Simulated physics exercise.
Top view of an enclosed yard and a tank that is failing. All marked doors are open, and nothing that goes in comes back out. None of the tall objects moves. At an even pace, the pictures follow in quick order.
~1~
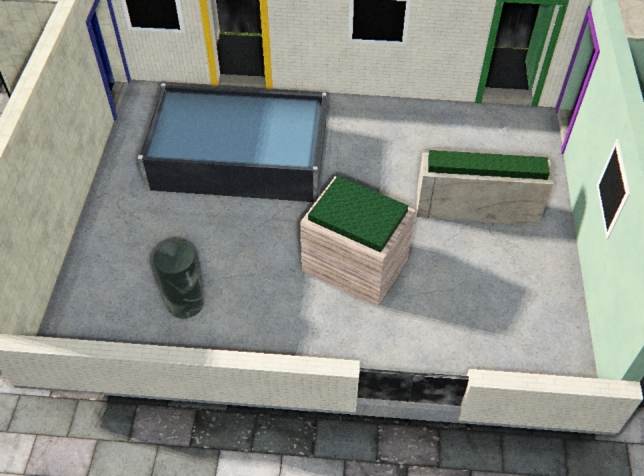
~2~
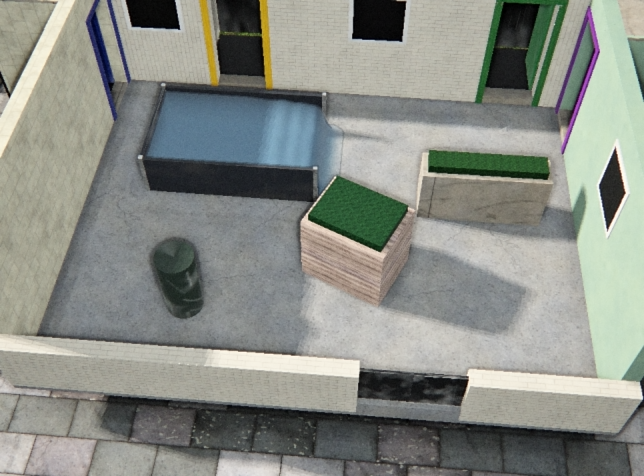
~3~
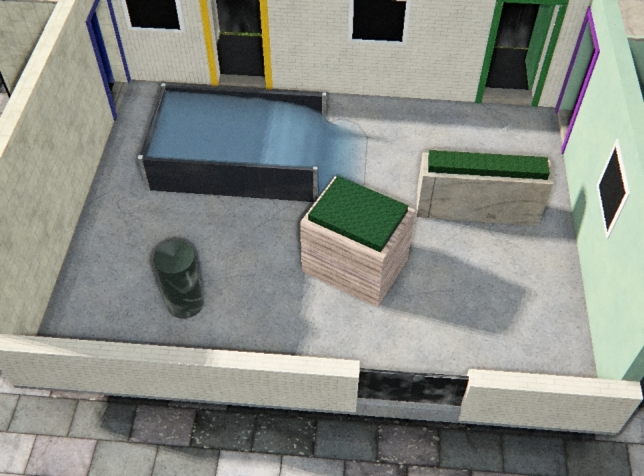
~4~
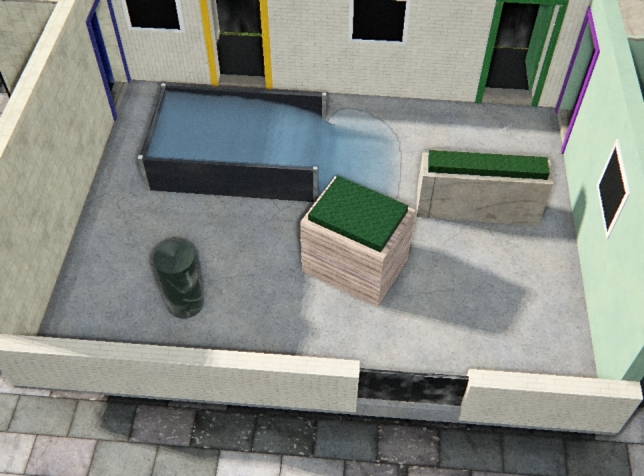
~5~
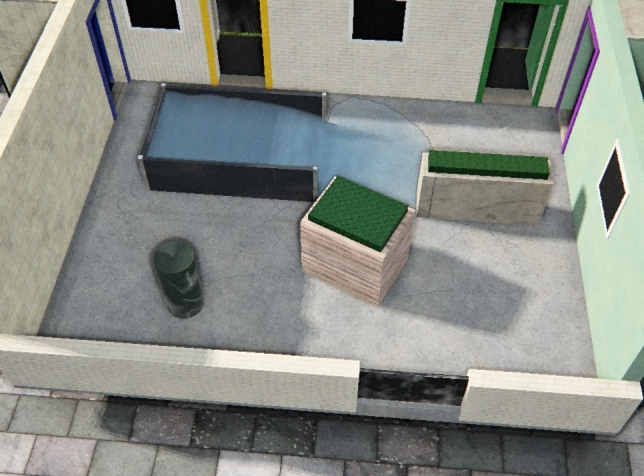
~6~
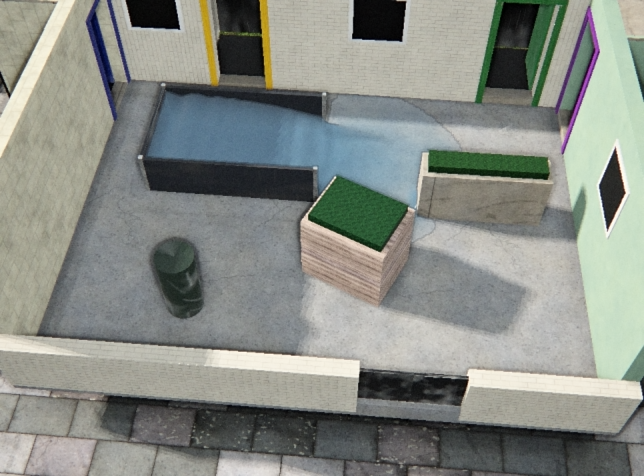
Water pouring from the right end of a dark rectangular tank, spreading across a walled grey yard toward green-topped blocks.
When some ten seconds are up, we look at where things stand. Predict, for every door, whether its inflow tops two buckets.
Yellow door: Does not top two buckets; green door: Tops two buckets; purple door: Tops two buckets; blue door: Does not top two buckets.
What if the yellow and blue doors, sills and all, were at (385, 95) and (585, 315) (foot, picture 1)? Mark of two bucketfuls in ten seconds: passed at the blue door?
Blue door passes that mark.
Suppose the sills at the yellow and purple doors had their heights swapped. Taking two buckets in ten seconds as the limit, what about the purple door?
Well, the purple door ends up over.
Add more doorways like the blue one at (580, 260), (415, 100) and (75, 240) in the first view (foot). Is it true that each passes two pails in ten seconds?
Note: Door one overshoots; door two overshoots; door three undershoots.
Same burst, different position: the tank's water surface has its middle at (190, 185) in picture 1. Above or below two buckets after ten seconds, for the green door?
Green exceeds the threshold.
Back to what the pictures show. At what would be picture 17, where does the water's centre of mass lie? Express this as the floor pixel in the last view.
I'd mark it close to (355, 168).
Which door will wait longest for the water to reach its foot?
That is the blue-painted one.
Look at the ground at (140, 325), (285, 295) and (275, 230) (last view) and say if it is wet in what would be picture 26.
As listed, the points end up high and dry, high and dry and high and dry.
A moment on, water covers 30 % of the floor; the yellow door not reached, the green door wet at the sill, nothing in, the purple door wet at the sill, nothing in, the blue door not reached.
Next, water covers 40 % of the floor; the yellow door not reached, the green door wet at the sill, nothing in, the purple door over two buckets in, the blue door not reached.
Then, water covers 45 % of the floor; the yellow door not reached, the green door under two buckets in, the purple door far over two buckets in, the blue door not reached.
Later, water covers 55 % of the floor; the yellow door not reached, the green door over two buckets in, the purple door far over two buckets in, the blue door not reached.
In the end, water covers 90 % of the floor; the yellow door wet at the sill, nothing in, the green door over two buckets in, the purple door far over two buckets in, the blue door wet at the sill, nothing in.
